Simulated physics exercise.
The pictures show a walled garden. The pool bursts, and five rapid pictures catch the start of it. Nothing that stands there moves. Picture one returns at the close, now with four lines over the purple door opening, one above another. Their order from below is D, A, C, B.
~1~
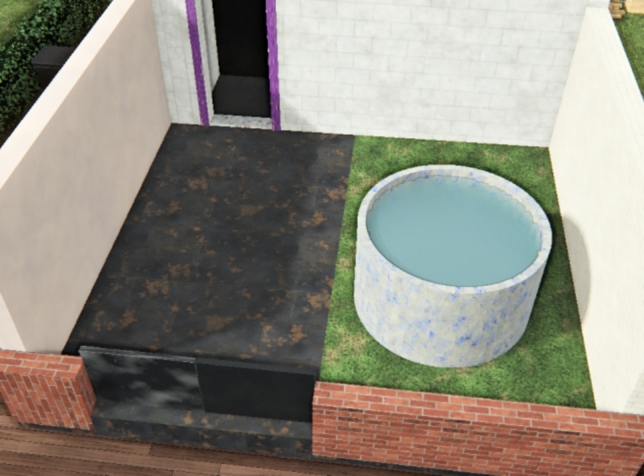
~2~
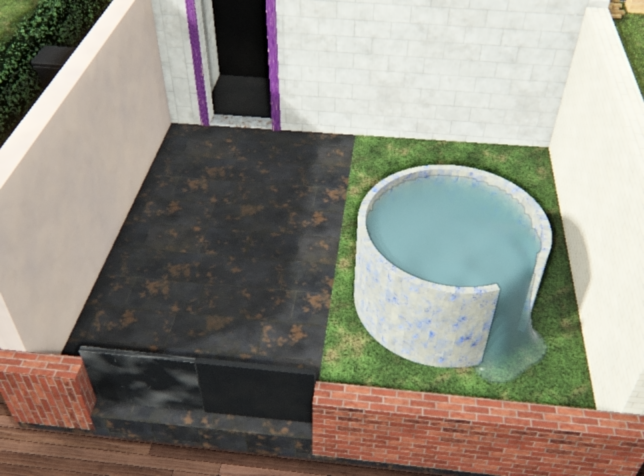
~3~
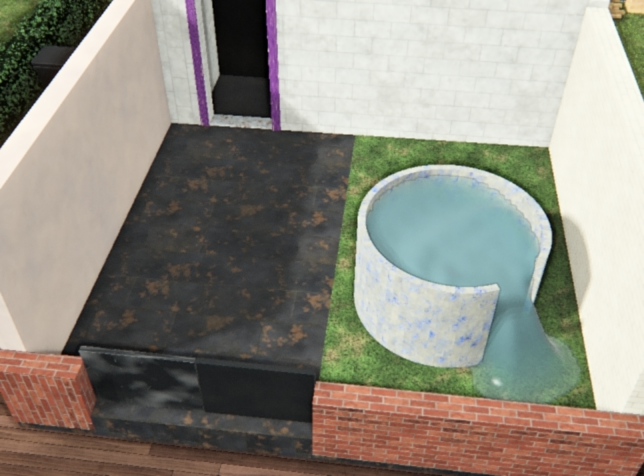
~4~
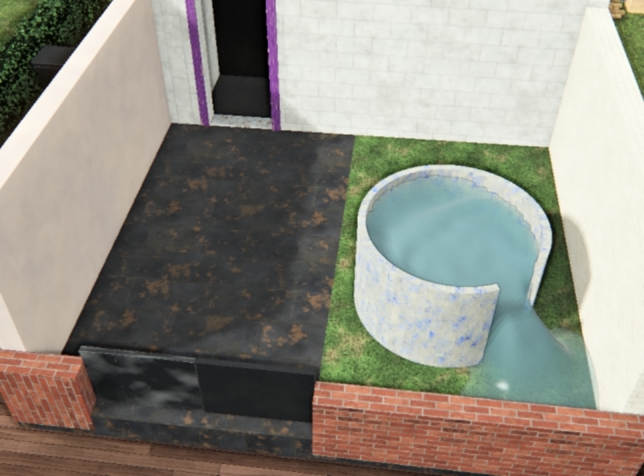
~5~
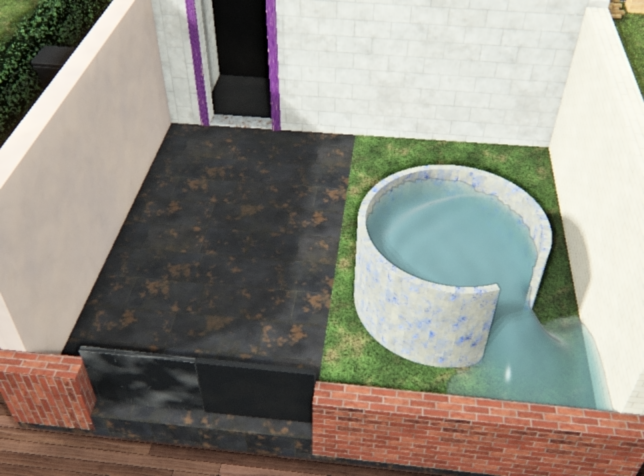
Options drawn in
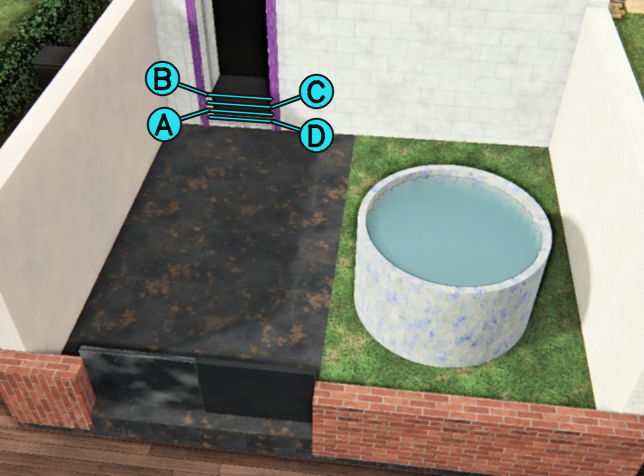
In a walled garden, a round stone pool sat full and still on the grass until a gap opened in its front right side, and water poured out and spread across the corner lawn.
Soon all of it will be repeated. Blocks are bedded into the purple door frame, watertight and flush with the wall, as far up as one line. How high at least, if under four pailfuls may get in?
It is D.
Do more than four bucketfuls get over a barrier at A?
No, not at all.
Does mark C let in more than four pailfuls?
No, that is safe.
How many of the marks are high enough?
All of the four.
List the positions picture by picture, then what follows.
The first frame shows water in the pool at rest, its middle at (453, 229); foot of the purple doorway at (241, 127); shut gate at (198, 366).
In the second frame, 1 % of the ground under water, visible out to (535, 335).
In the third frame, 3 % of the ground under water, visible out to (551, 343).
In the fourth frame, 6 % of the ground under water, visible out to (584, 343).
In the fifth frame, 7 % of the ground under water, visible out to (588, 329).
In cyan, A at (240, 112); B at (238, 96); C at (239, 104); D at (240, 119); from the bottom up D, A, C, B.
If A is chosen, nothing gets over.
If B is chosen, nothing gets over.
If C is chosen, nothing gets over.
If D is chosen, a splash gets over, under a bucket.
